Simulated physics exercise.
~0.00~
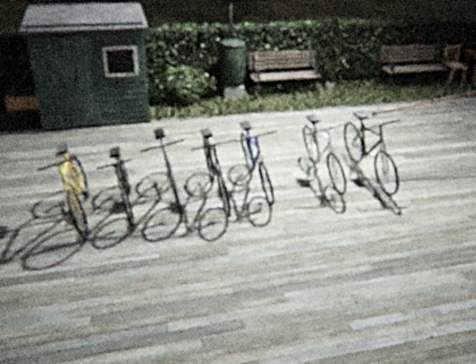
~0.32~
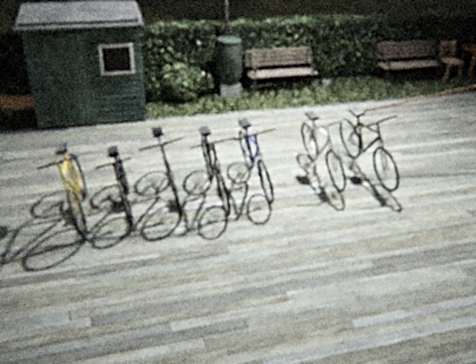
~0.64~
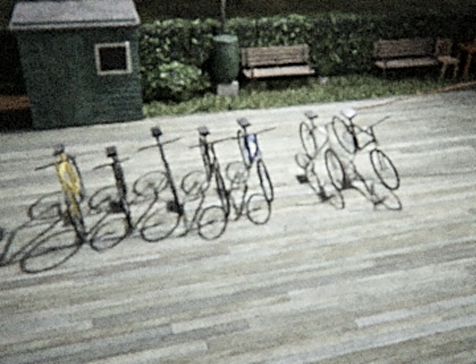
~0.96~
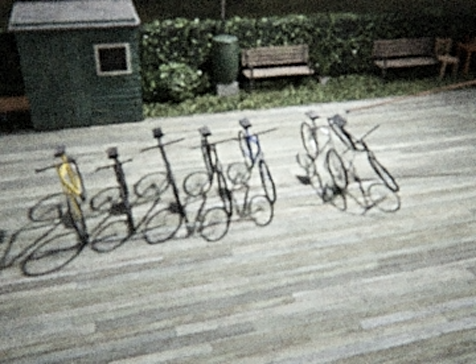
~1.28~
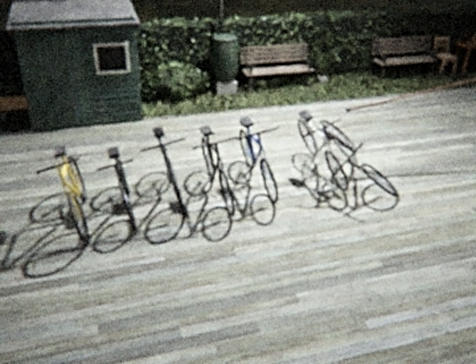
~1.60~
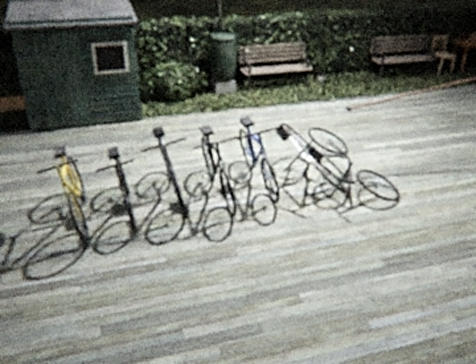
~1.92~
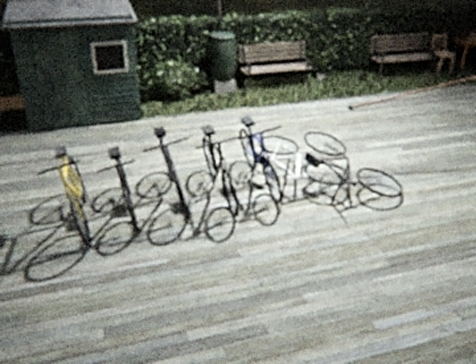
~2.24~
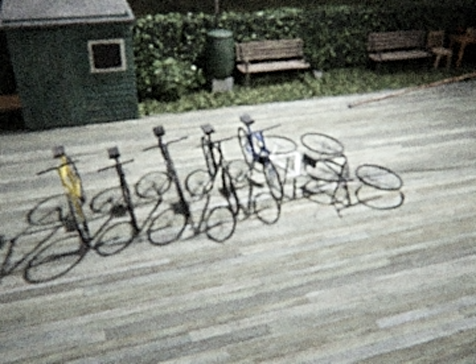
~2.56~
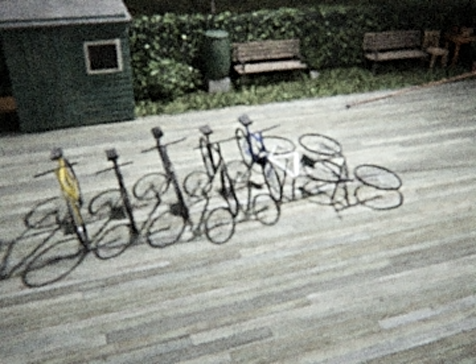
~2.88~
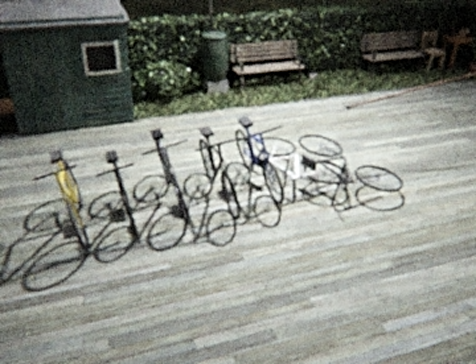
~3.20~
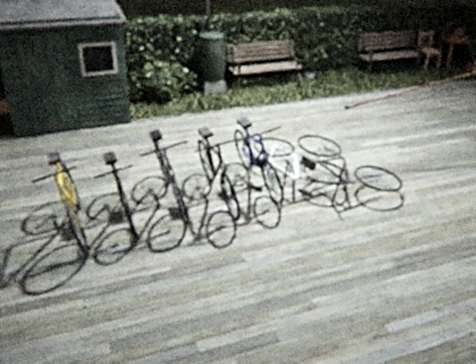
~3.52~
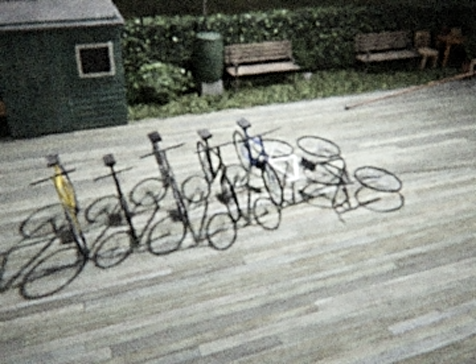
The video shows a row of bicycles standing on a paved area near a green shed and benches as the rightmost one tips left into its neighbour. Both topple and come to rest on the ground, while the blue bicycle, the yellow one and those between them stay upright.
